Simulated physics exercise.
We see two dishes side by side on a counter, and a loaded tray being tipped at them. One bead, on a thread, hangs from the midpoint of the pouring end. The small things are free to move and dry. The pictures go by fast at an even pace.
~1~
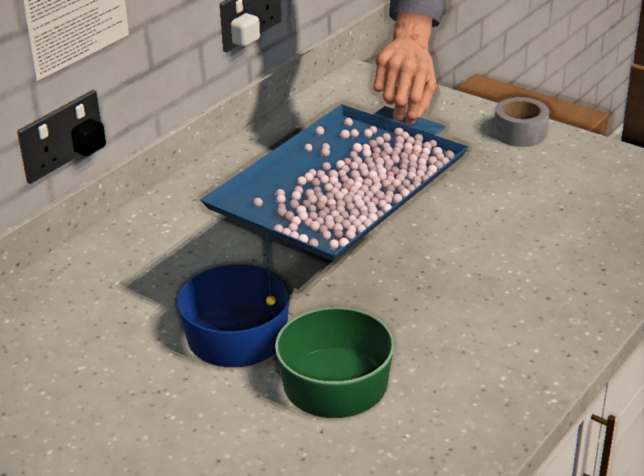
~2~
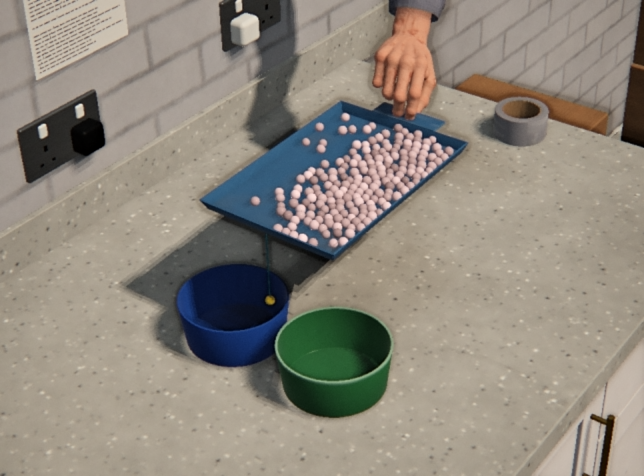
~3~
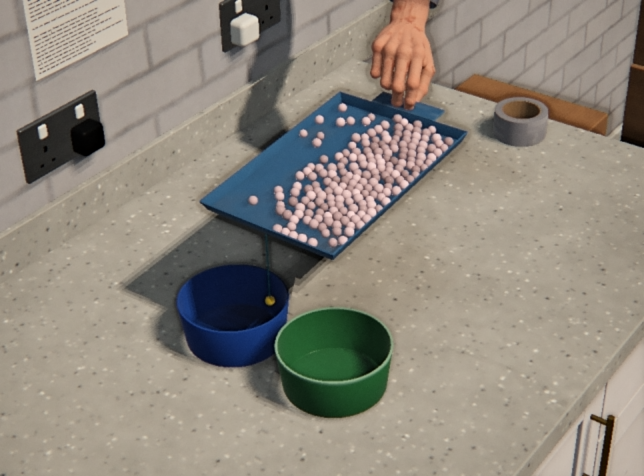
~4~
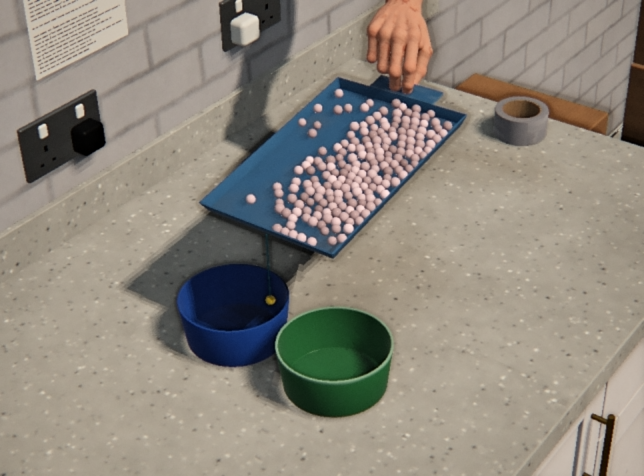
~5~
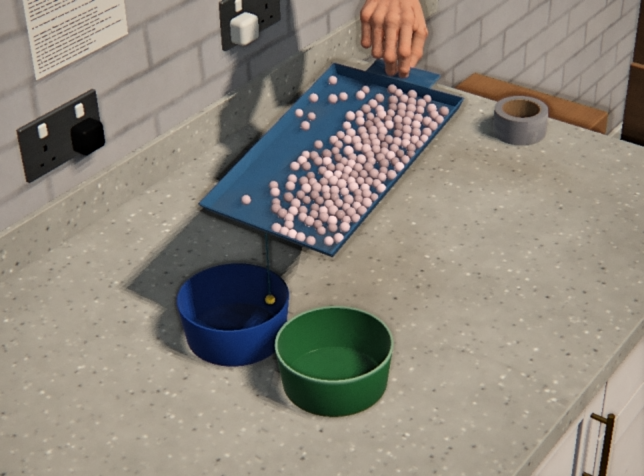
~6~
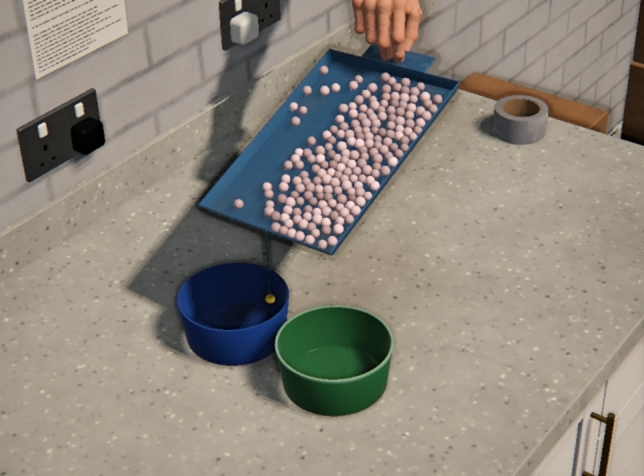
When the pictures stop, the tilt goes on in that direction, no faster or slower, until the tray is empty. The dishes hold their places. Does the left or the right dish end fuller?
Going by this, it mostly spills to the left of the two.
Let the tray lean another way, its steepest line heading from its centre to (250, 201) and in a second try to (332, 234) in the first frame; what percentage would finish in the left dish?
About 60 %, then 0 %.
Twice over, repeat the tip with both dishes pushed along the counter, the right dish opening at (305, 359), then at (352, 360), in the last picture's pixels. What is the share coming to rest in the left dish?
First 60 per cent, second 40 per cent.
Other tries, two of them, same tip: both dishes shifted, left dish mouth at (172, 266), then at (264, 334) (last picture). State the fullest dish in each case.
First try: The rightmost dish. Second try: The leftmost dish.
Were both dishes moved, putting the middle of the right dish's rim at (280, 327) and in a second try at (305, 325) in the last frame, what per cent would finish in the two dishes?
You'd see around 60 per cent and then around 40 per cent.
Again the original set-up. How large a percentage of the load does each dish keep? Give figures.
Left 40 per cent, right 10 per cent.
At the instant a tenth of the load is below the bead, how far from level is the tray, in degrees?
Roughly 55 degrees of turn.
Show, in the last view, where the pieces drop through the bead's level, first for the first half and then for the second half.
Around (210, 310), followed by around (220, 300).
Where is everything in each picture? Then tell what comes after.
Corners of the pouring end at (207, 199) and (333, 251), level; middle of the load at (357, 186), sugar pearls; left dish at (199, 342); right dish at (300, 392); bead on its thread at (271, 301), in the first frame.
Corners of the pouring end at (207, 199) and (332, 250), level; middle of the load at (357, 184), in the second frame.
Corners of the pouring end at (206, 200) and (332, 250), tipped barely, lowest at the left corner; middle of the load at (356, 179), in the third frame.
Corners of the pouring end at (206, 201) and (331, 249), tipped a little, lowest at the left corner; middle of the load at (355, 171), a stray few on the move, in the fourth frame.
Corners of the pouring end at (205, 202) and (330, 248), tipped a little, lowest at the left corner; middle of the load at (361, 160), a small part on the move, in the fifth frame.
Corners of the pouring end at (205, 203) and (329, 248), tipped clearly, lowest at the left corner; middle of the load at (354, 155), nearly all on the move; left dish at (198, 340); right dish at (299, 390), in the sixth frame.
Soon after the last picture, tray tipped steeply; about a quarter on the tray; a stray few in the right dish; a small part in the left dish; about a quarter outside both; about a third in the air.
A little later, tray tipped past a quarter turn; a small part in the right dish; about a third in the left dish; about half outside both; a stray few in the air.
Later still, tray tipped past a quarter turn; a small part in the right dish; about a third in the left dish; about half outside both.
By the end, tray tipped past a quarter turn; a small part in the right dish; about a third in the left dish; about half outside both.
